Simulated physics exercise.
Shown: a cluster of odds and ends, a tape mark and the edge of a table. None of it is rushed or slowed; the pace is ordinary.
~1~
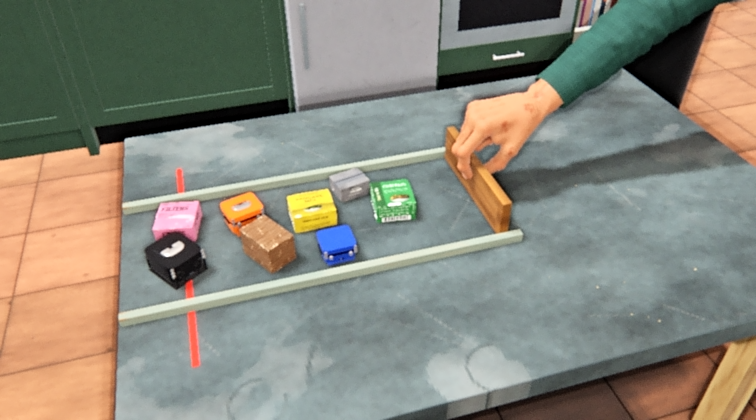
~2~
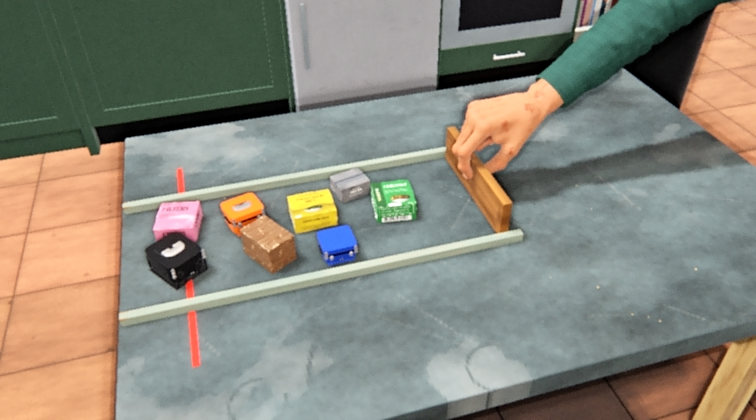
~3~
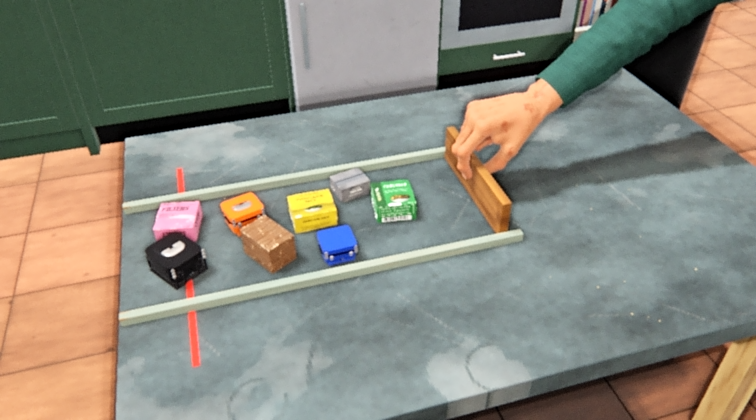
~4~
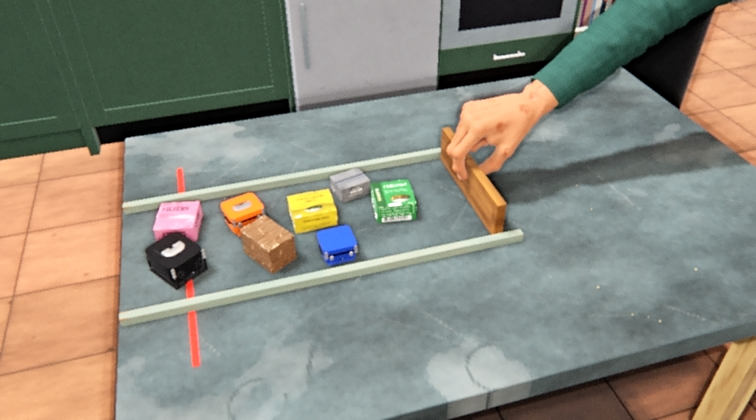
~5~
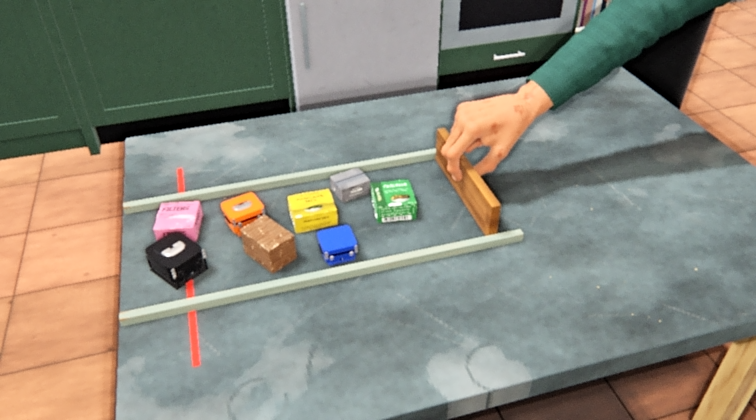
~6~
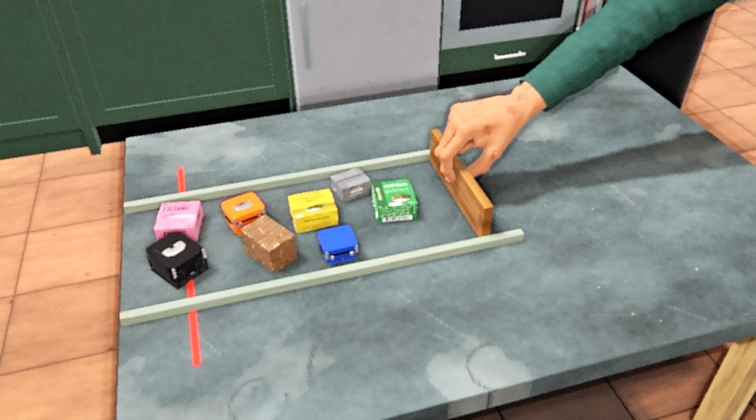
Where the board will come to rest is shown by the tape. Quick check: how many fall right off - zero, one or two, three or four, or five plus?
Three or four.
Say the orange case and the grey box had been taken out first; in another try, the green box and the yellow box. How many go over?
The number fallen is 3, and in the other try 1.
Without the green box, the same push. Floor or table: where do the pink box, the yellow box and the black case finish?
Outcome - pink box falling, yellow box staying, black case falling.
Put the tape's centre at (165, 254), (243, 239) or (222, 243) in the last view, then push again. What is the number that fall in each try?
The counts come to 5, then 1, then 2.
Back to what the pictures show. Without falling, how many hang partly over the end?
The overhang total is 1.
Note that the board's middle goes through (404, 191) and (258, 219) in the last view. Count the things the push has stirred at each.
The count reaches 1 first and 8 second.
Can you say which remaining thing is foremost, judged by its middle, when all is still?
The one is the brown block.
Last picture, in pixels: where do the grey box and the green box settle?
Positions - first (166, 216), then (164, 245).
Early on, none off yet; black case at rest near (177, 259); pink box at rest near (179, 222); orange case at rest near (244, 214).
A while later, none off yet; black case at rest near (177, 259); pink box travelled a little near (160, 225); orange case travelled about its own width near (197, 218).
Further along, one off so far; black case travelled about its own width near (133, 270); pink box in the air near (125, 362); orange case travelled well along near (124, 224).
Finally, the number that fall off is three or four; lost, yellow box, orange case, pink box and black case.
